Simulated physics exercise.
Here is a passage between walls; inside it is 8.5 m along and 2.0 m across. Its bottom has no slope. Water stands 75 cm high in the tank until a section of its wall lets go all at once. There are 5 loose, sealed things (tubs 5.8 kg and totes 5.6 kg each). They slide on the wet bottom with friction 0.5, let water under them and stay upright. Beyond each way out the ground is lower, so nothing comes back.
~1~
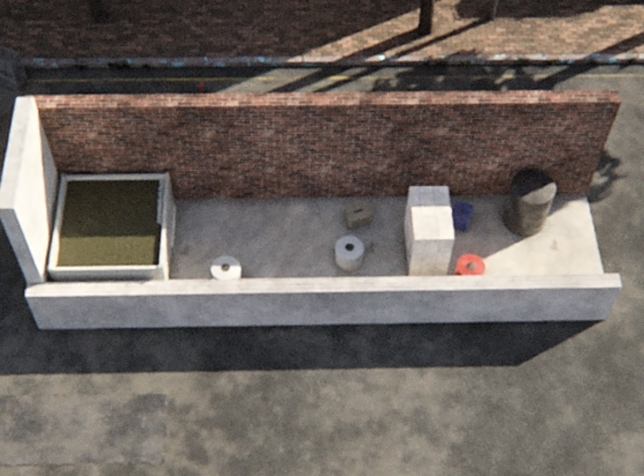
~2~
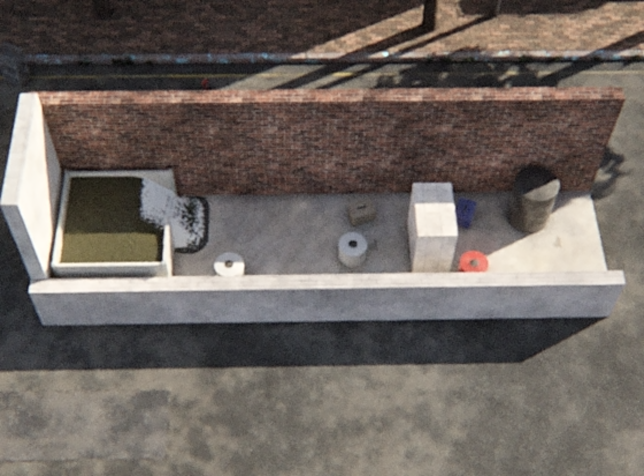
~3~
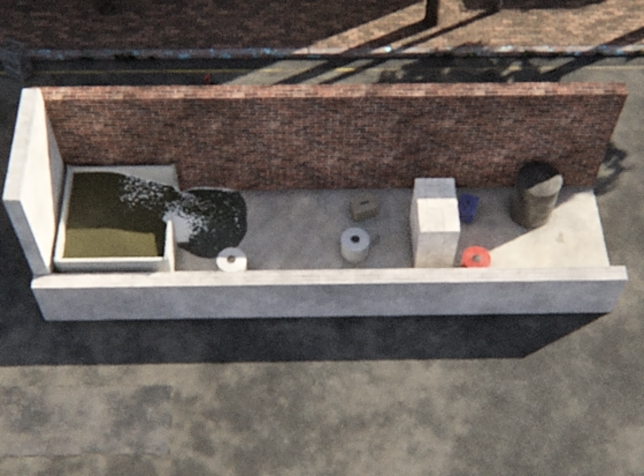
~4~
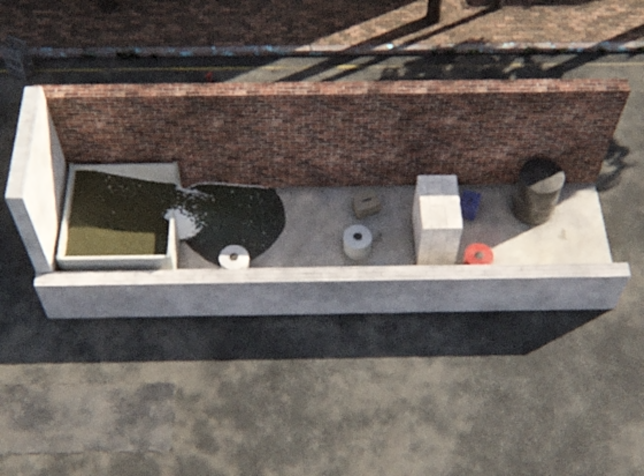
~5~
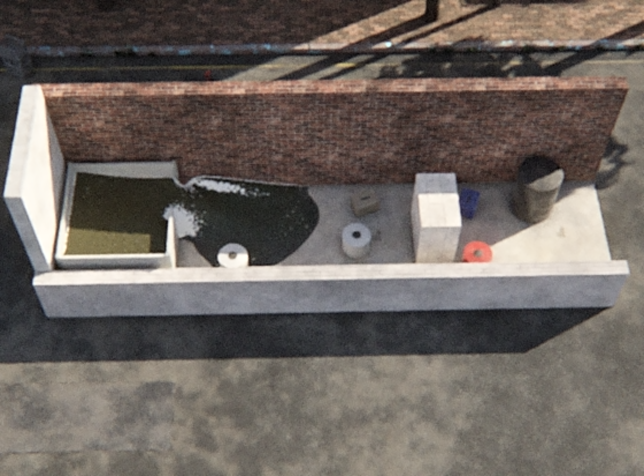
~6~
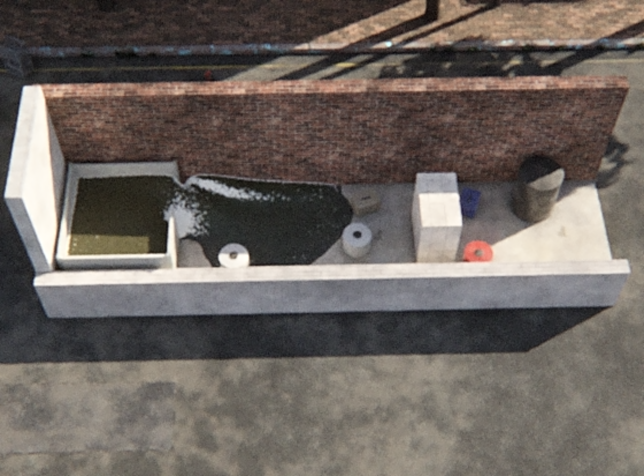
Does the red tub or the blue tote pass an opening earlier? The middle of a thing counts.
The blue one.
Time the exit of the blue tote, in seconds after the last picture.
Near 2.5 s.
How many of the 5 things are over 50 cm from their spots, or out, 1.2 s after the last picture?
By then 3.
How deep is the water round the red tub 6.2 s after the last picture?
About 3 cm.
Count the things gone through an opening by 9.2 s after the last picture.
By then 2.
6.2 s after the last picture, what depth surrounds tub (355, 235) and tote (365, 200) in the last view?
Roughly 11 and 13 cm.
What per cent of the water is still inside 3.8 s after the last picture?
About 88 per cent.
Then, 1.2 s after the last picture the red tub is near (479, 253), 0.0 m from its start, aground; the blue tote is near (514, 217), 0.8 m from its start, aground; 0 of 5 are out; 2 afloat.
Then, 3.8 s after the last picture the red tub is near (585, 212), 1.9 m from its start, aground; the blue tote has gone out (2.3 s after the last picture); 1 of 5 are out; 2 afloat.
Then, 6.2 s after the last picture the red tub is near (589, 198), 2.2 m from its start, aground; the blue tote has gone out (2.3 s after the last picture); 1 of 5 are out; 3 afloat.
Then, 9.2 s after the last picture the red tub has gone out (7.6 s after the last picture); the blue tote has gone out (2.3 s after the last picture); 2 of 5 are out; 3 afloat.
